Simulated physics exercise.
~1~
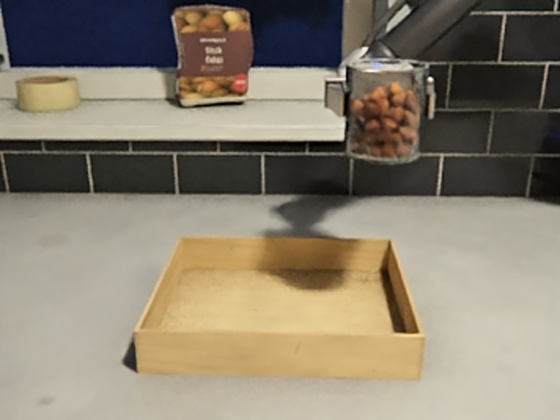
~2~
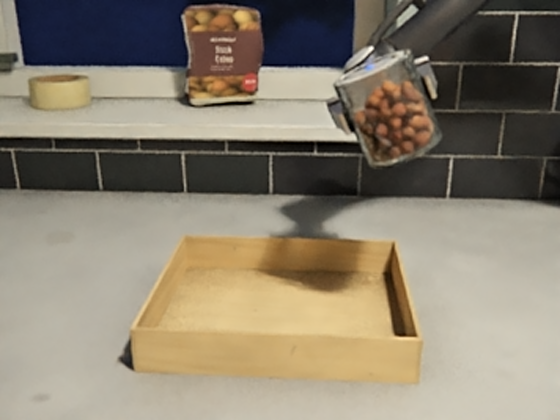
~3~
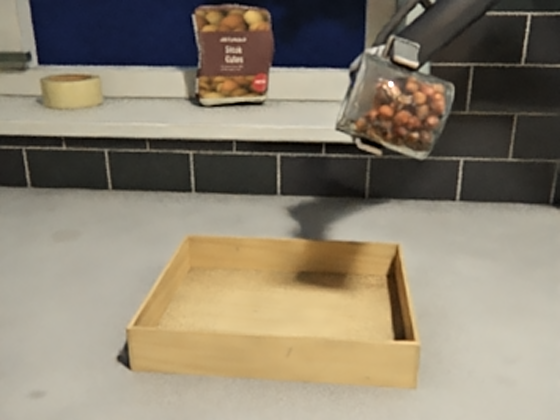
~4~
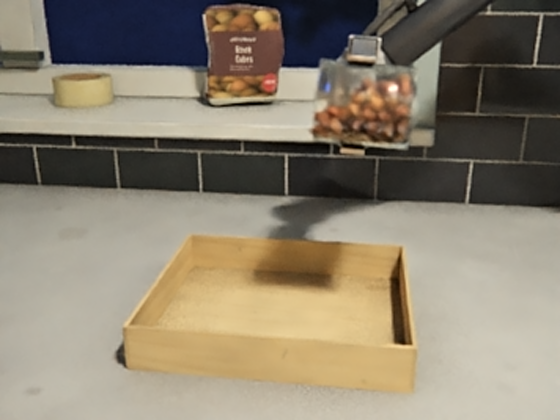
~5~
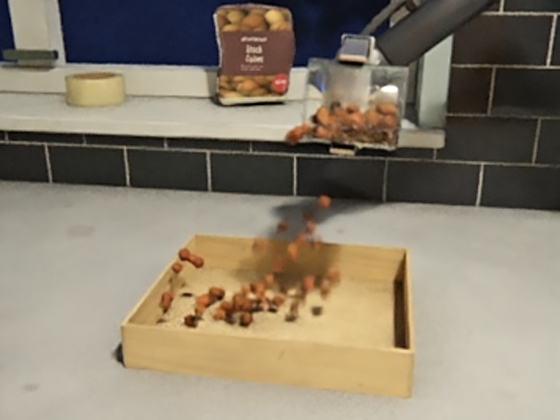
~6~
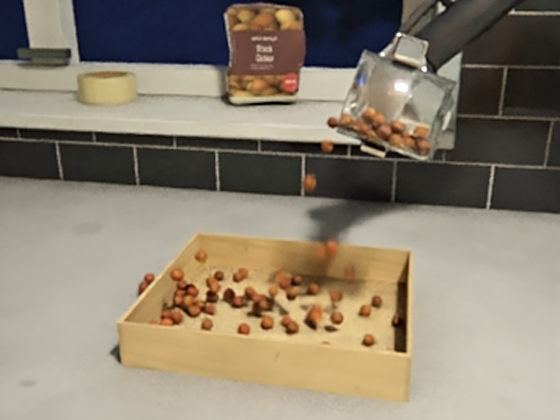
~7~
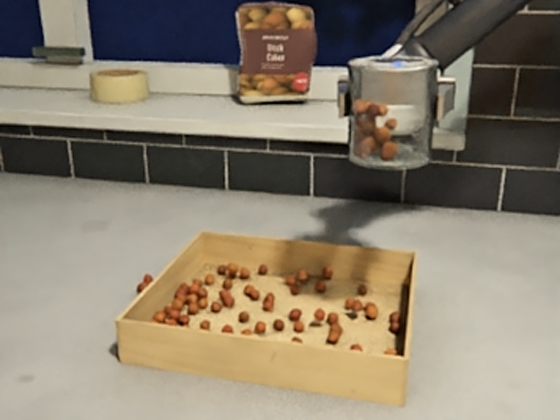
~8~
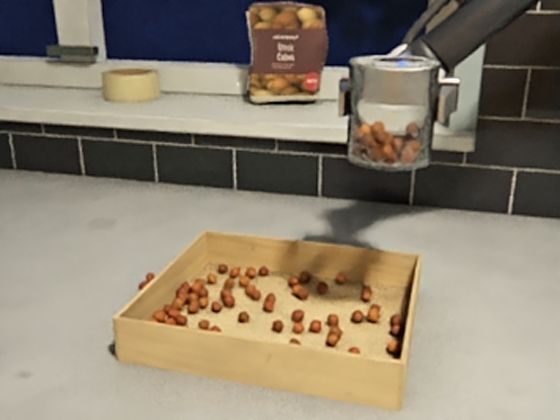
To begin with, a mechanical arm holds a clear cup of hazelnuts upright above a shallow wooden tray on a grey table, with a packet and a roll of tape on the sill behind. The arm tips the cup progressively onto its side, and at first the nuts stay in. Then they spill out in a stream, bouncing and scattering across the tray. The cup swings back upright while the last few nuts fall. It finally hangs still with a small pile left inside, most nuts lying in the tray and a stray resting just outside its left edge.
